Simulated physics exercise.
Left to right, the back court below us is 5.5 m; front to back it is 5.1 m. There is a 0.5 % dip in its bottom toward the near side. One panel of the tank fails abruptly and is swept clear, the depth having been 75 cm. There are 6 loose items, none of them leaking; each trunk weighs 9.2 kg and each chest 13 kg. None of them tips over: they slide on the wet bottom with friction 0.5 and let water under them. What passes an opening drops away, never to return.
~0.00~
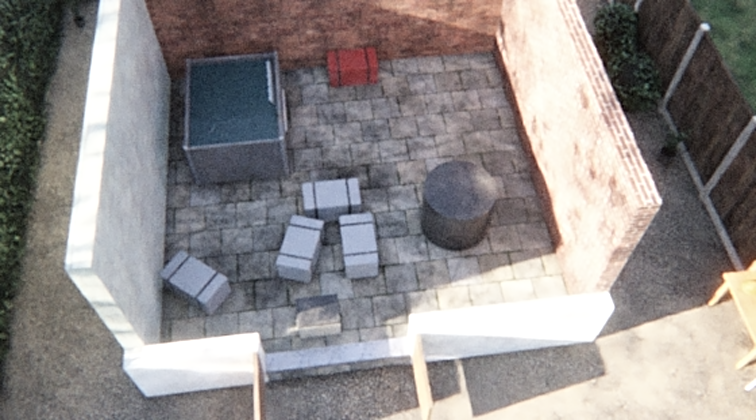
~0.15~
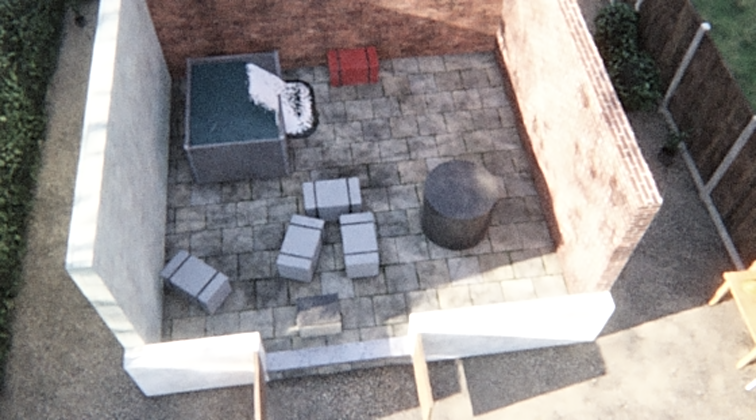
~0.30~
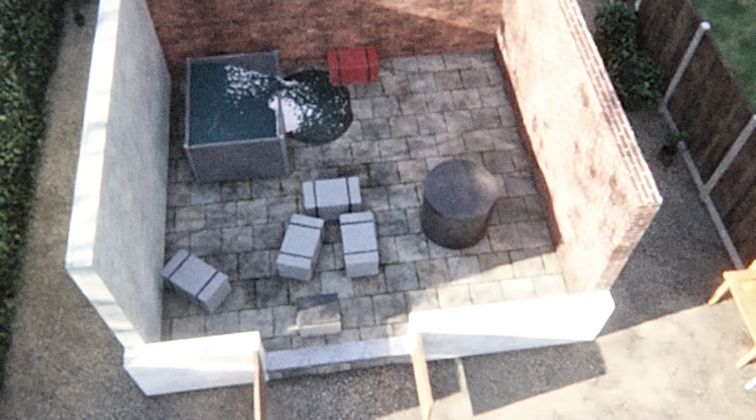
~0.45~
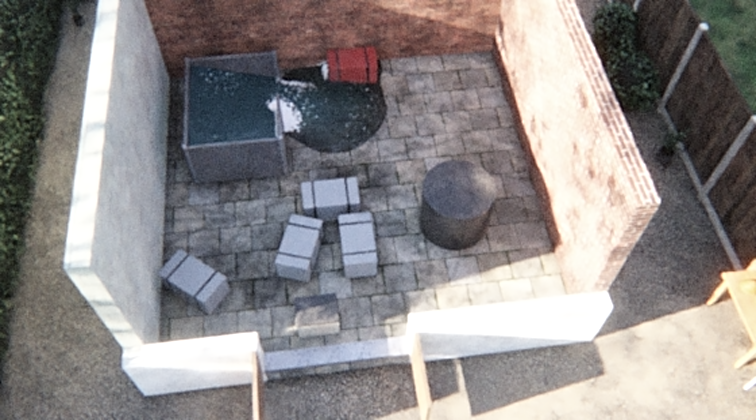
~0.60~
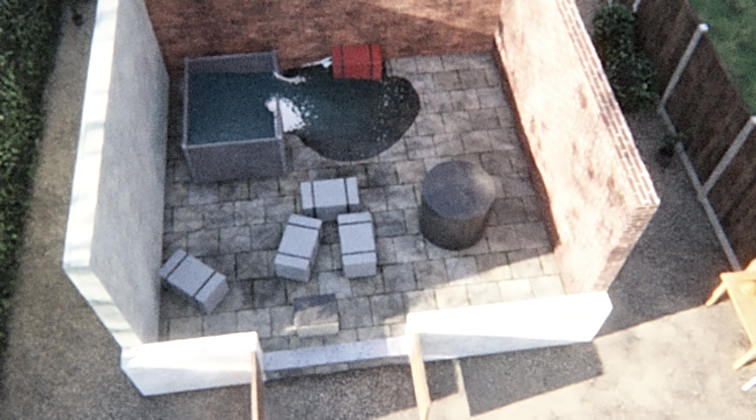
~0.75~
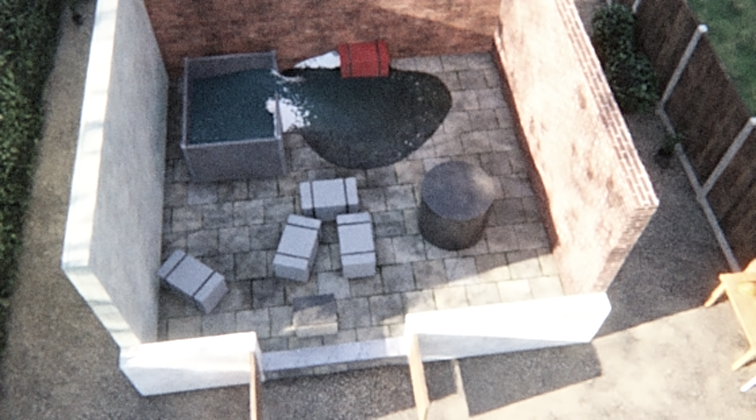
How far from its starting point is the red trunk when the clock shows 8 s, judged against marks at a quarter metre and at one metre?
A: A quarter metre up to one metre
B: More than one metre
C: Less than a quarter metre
Option B: More than one metre.
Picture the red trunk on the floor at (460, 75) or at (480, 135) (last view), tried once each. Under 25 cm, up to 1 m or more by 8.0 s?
One after the other: It is taken far off, and then it is taken far off.
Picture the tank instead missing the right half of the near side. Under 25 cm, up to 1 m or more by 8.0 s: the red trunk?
I'd say the red trunk scarcely moves.
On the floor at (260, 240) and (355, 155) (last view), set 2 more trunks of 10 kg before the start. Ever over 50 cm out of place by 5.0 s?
Taking them in order, they come out smaller and greater.
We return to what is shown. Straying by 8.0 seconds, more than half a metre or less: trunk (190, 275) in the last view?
Answer: Not far enough.
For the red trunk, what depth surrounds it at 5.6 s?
Close to 17 centimetres.
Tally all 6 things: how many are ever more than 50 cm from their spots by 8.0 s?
The answer here is 5.
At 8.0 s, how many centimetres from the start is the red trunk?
Around 350 cm from the start.
After 1.6 s the red trunk is near (462, 62), 1.8 m from its start, afloat; 0 of 6 are out; 1 afloat.
After 3.6 s the red trunk is near (507, 172), 3.3 m from its start, afloat; 0 of 6 are out; 1 afloat.
After 5.6 s the red trunk is near (531, 273), 4.7 m from its start, afloat; 0 of 6 are out; 3 afloat.
After 8.0 s the red trunk is near (315, 248), 3.7 m from its start, afloat; 0 of 6 are out; 6 afloat.
